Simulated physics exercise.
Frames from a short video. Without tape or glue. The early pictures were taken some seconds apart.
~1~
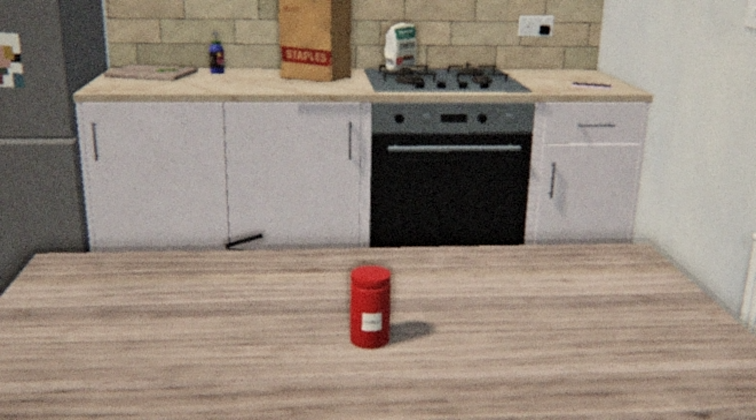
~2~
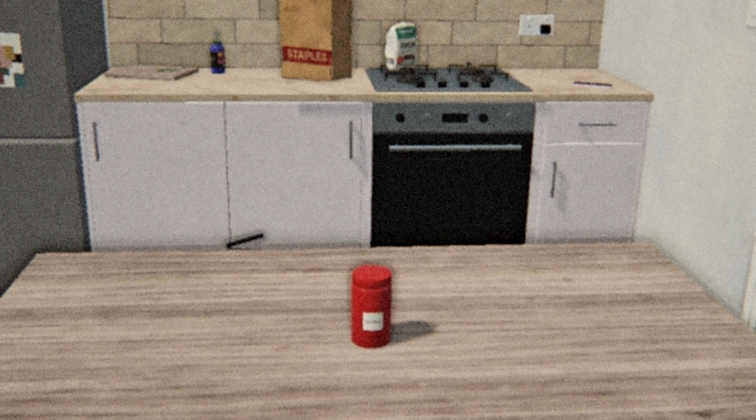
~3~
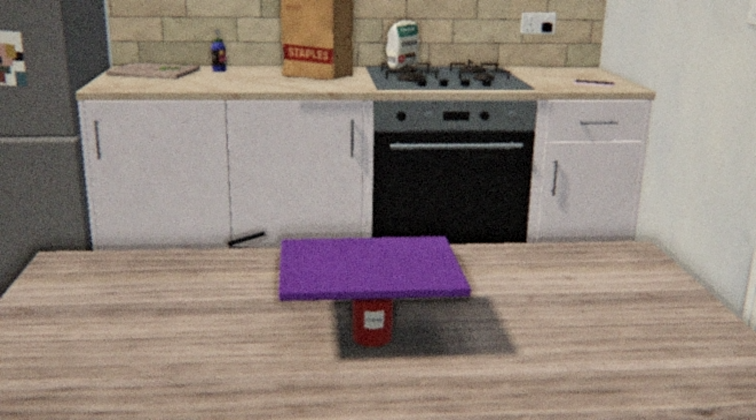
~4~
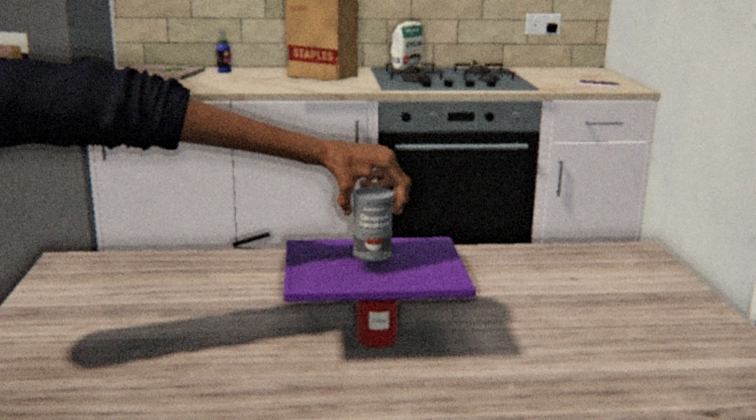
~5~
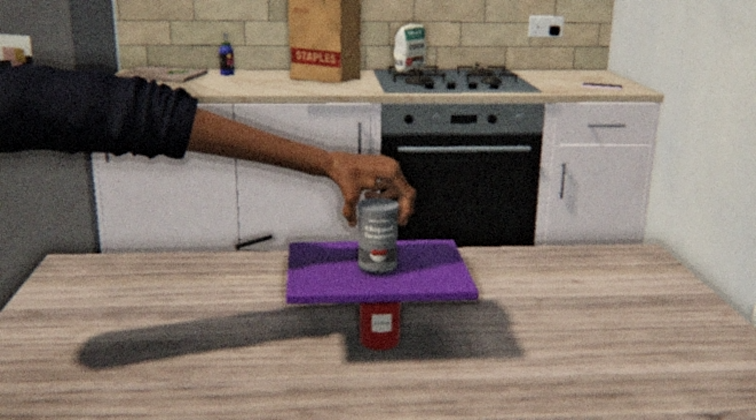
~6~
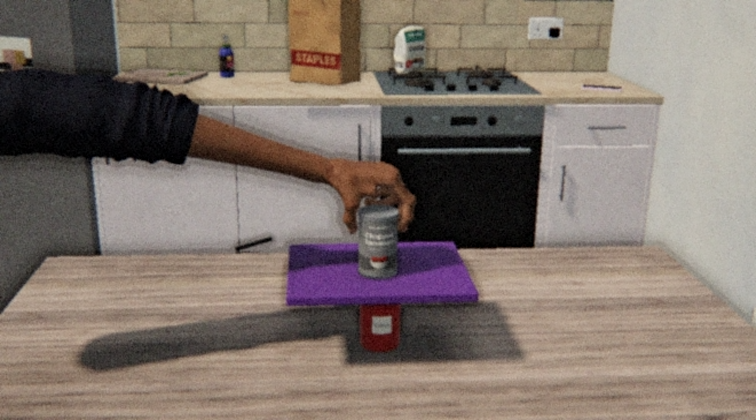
A hand reaching in from the left lowers a grey tin onto a purple lid, which has appeared on top of a red canister, while the view shifts very slightly. The setting is a kitchen, seen from across a wooden table with the canister near its centre. Behind stand white cupboards, a black oven, a brown paper bag and, at left, a grey fridge.
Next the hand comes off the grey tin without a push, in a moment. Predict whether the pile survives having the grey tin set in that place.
I expect it to stay steady.
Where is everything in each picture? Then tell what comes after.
In the first frame, the last thing is not in view yet.
In the second frame, the last thing is not in view yet.
In the third frame, the last thing is not in view yet; purple lid (370, 266).
In the fourth frame, still above its spot; grey tin (373, 224); purple lid (375, 267).
In the fifth frame, still above its spot; grey tin (378, 235); purple lid (377, 269).
In the sixth frame, in place under the hand; grey tin (378, 242); purple lid (377, 271).
Then, 0.40 s later than the last frame, all is still.
Then, 1.10 s later than the last frame, grey tin resting near (378, 242).
When it is over, all 3 as before. End places, in pixels of the last picture, grey tin near (378, 242). The stack holds.
